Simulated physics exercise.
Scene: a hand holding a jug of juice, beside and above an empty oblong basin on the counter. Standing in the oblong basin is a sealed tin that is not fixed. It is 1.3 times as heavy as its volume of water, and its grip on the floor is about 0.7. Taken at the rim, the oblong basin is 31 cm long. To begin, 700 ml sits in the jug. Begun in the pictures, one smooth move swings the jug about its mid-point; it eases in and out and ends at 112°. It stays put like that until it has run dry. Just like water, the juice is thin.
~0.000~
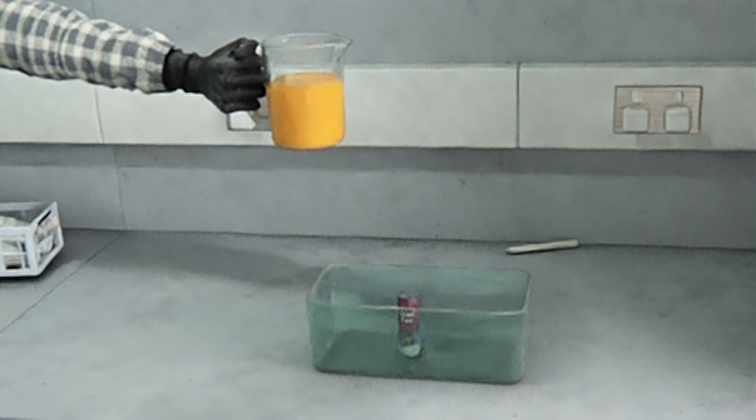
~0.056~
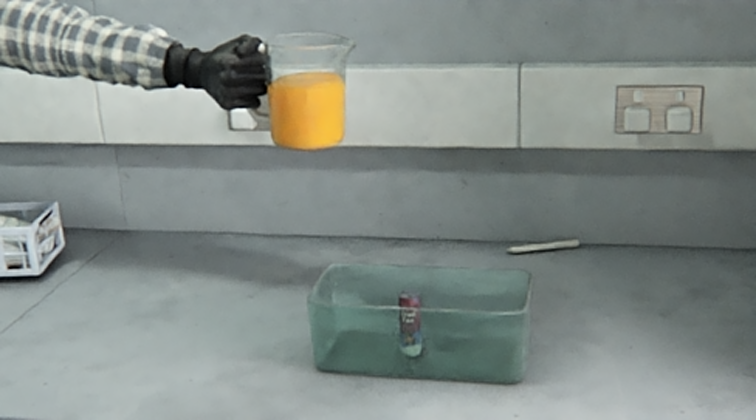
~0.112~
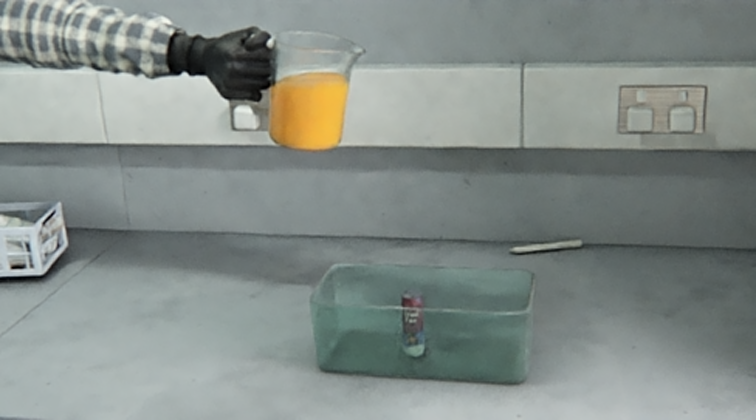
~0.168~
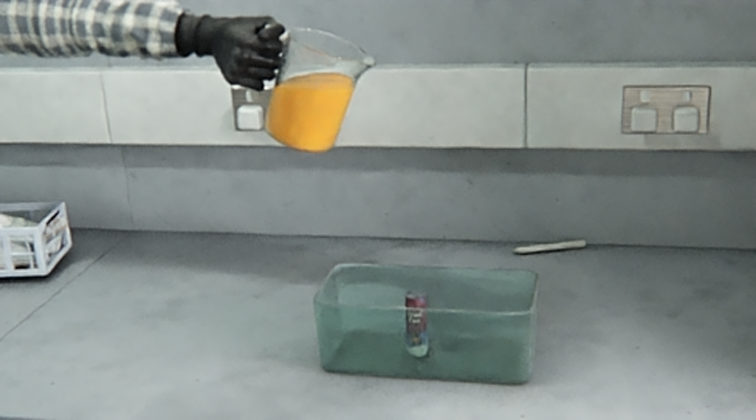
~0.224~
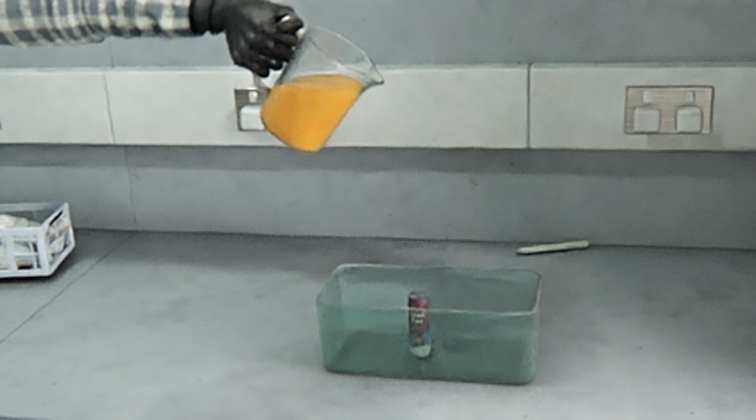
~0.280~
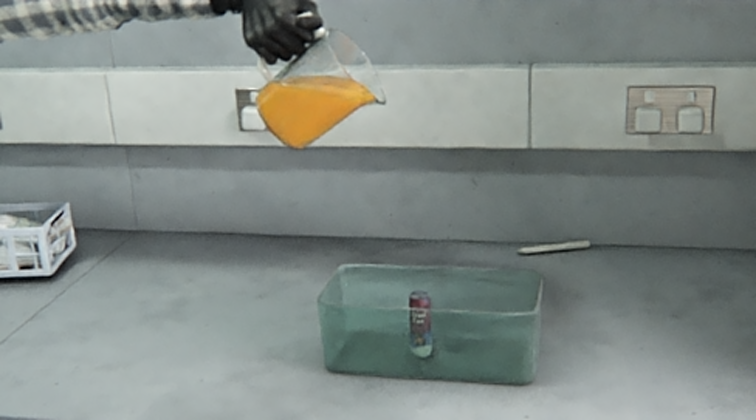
At a grey counter, a black-gloved hand held a glass jug of orange juice above an empty greenish oblong basin, then smoothly tilted it to the right until it leaned steeply, shifting the juice inside.
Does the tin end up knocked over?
No.
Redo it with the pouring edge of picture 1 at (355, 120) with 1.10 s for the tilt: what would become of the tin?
After that, the tin overturns.
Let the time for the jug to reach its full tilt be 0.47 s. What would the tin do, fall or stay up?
The tin stays up.
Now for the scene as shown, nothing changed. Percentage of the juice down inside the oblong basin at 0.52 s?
1 %, more or less.
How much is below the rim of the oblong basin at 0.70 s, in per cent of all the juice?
I'd say roughly 50 in a hundred of it.
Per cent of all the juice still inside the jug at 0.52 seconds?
Around 58 percent.
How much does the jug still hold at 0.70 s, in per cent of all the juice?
Around 12 in a hundred.
Then, 0.52 s in, the tilt is 109° and 57 per cent is still to pour; the tin stands where it began.
Then, 0.70 s in, the tilt is 112° and 13 per cent is still to pour; the tin stands where it began.
Then, 0.88 s in, the tilt is 112° and 1 per cent is still to pour; the tin stands where it began.
Then, 1.08 s in, the tilt is 112° and 0 per cent is still to pour; the tin stands where it began.
Finally, the tin stands where it began.
